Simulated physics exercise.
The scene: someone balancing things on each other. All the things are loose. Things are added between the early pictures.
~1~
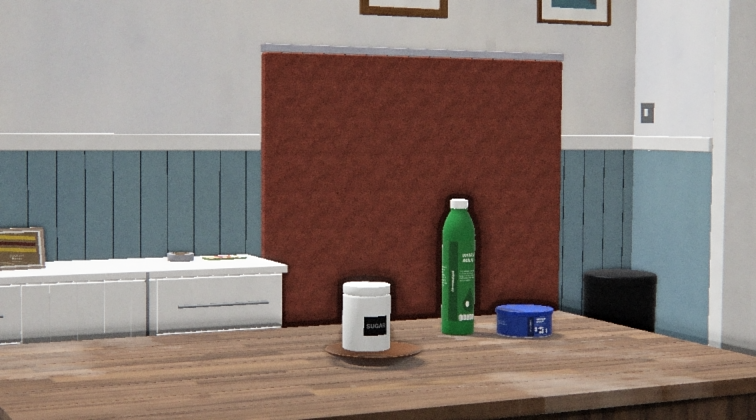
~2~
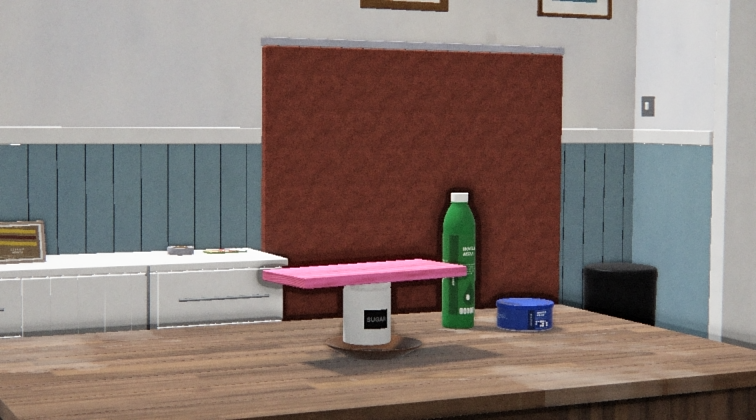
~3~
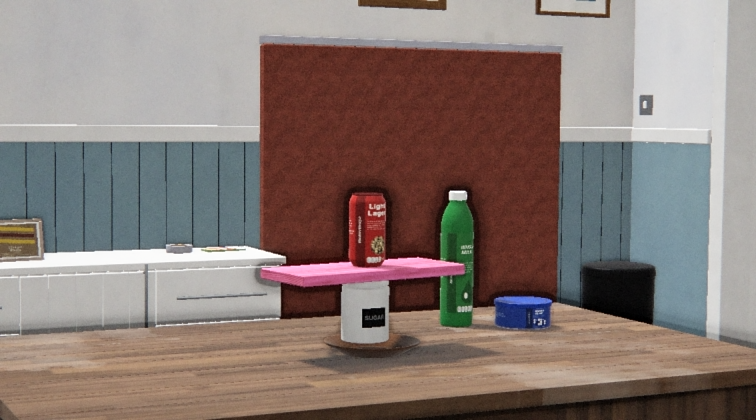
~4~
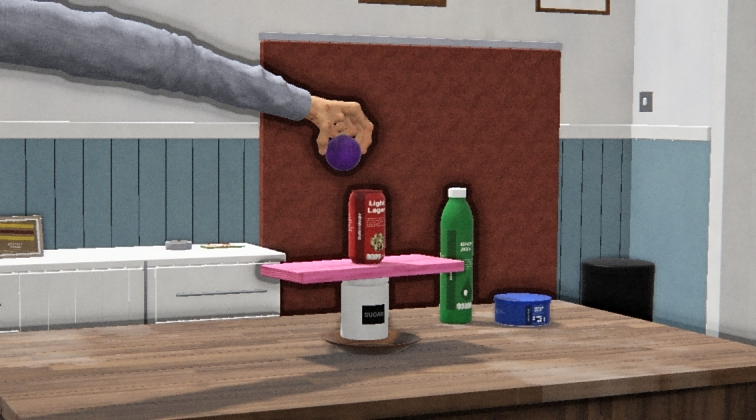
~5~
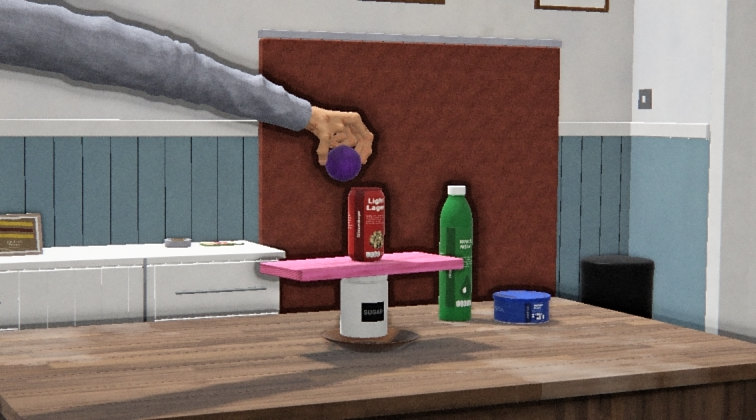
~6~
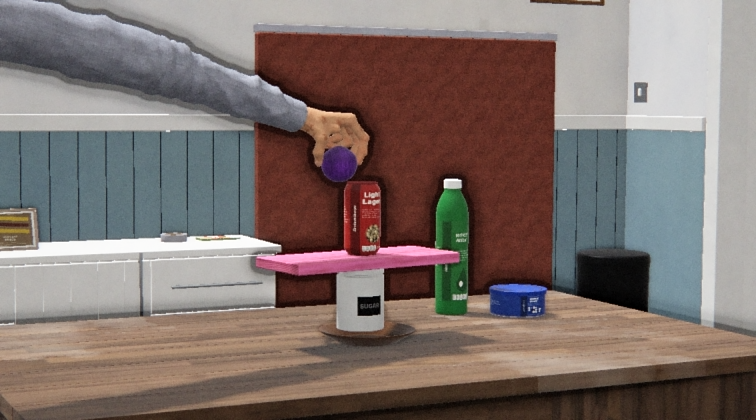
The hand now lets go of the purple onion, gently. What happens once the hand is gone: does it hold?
The pile loses its balance.
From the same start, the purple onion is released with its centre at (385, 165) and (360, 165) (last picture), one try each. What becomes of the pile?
First, it comes apart; second, it holds.
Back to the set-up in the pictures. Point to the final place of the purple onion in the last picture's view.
Around (305, 239).
Then, 0.30 s after the last picture, purple onion now fallen.
Then, 0.40 s after the last picture, things are still on the move.
Then, 1.90 s after the last picture, nothing new.
At rest, fallen, purple onion; the other 6 in place. Seen from the same camera at the end, purple onion near (305, 240). The pile comes apart.
